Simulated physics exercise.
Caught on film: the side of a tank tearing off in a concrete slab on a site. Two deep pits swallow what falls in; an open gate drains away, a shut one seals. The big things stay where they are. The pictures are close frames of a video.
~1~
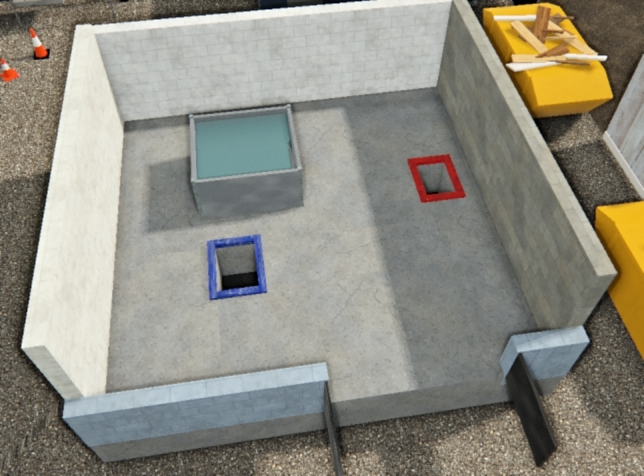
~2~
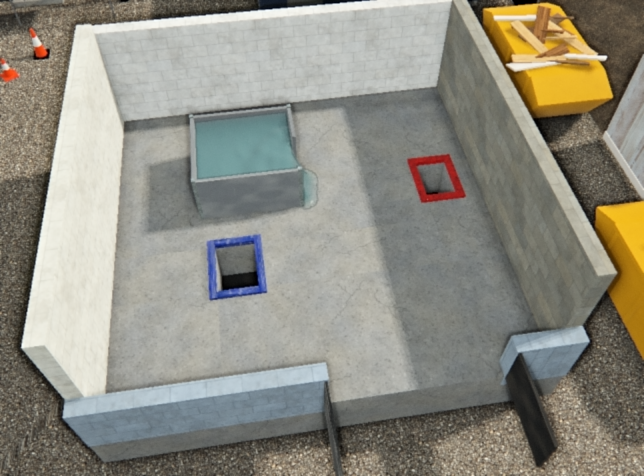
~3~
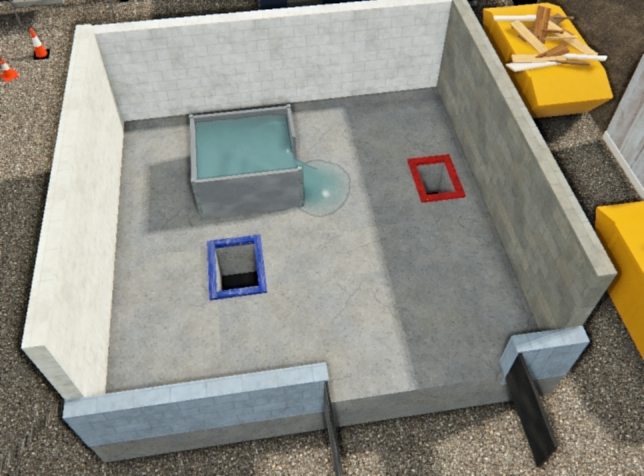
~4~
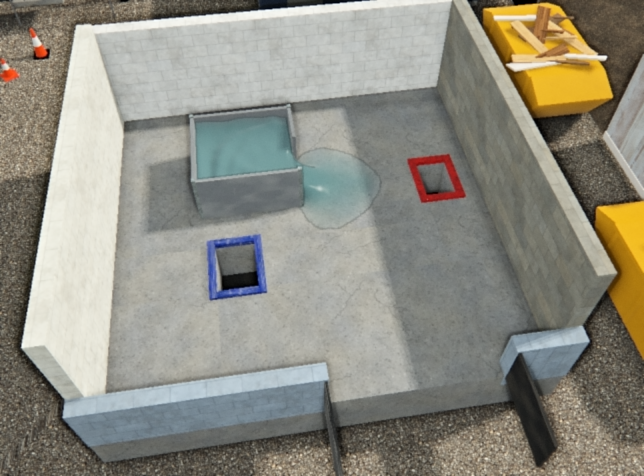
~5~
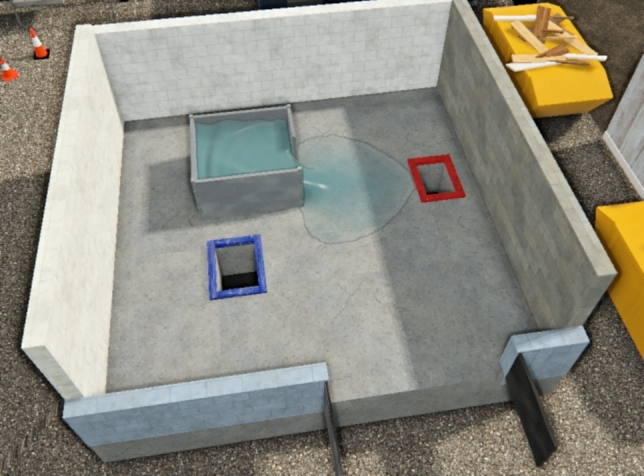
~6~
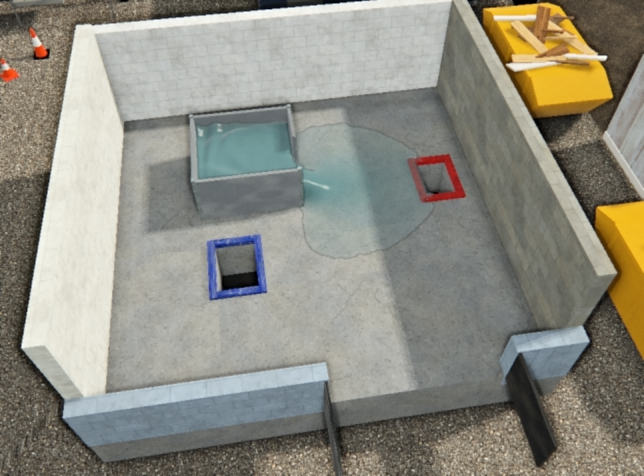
A walled concrete slab on a gravelly site is seen from high above by a still camera. A grey tank of teal water stands left of centre toward the back, with a blue-framed pit below it, a red-framed pit to the right, and yellow containers outside the right wall. Water pours from the tank's right side and spreads rightward in a widening sheet, reaching the red frame.
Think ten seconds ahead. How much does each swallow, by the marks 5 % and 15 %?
One by one: The gate takes above 15 %; the blue pit takes not even 5 %; the red pit takes above 15 %.
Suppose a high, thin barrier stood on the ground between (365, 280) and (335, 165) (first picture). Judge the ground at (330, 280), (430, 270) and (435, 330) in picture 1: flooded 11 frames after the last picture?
In that order: Awash, dry, no water.
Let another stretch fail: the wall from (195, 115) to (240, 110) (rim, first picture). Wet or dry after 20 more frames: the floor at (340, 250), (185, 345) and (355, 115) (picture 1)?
As listed: Dry, covered, flooded.
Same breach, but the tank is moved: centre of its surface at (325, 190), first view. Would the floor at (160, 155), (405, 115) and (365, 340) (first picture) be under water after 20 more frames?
In that order: Not flooded, awash, under water.
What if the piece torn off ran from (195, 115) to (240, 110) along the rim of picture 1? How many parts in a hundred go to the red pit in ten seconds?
Parts in a hundred: Red 4.
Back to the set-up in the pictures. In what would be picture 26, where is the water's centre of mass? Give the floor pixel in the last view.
Around (339, 192).
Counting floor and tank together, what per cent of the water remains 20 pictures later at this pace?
I make it 84 per cent.
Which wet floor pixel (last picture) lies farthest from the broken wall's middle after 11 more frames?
Around (538, 354).
A moment on, water covers 30 % of the floor; the gate 0 %, the blue pit 0 %, the red pit 5 %.
Next, water covers 40 % of the floor; the gate 0 %, the blue pit 0 %, the red pit 9 %.
Then, water covers 40 % of the floor; the gate 2 %, the blue pit 0 %, the red pit 15 %.
Later, water covers 65 % of the floor; the gate 9 %, the blue pit 0 %, the red pit 20 %.
In the end, water covers 85 % of the floor; the gate 17 %, the blue pit 0 %, the red pit 21 %.
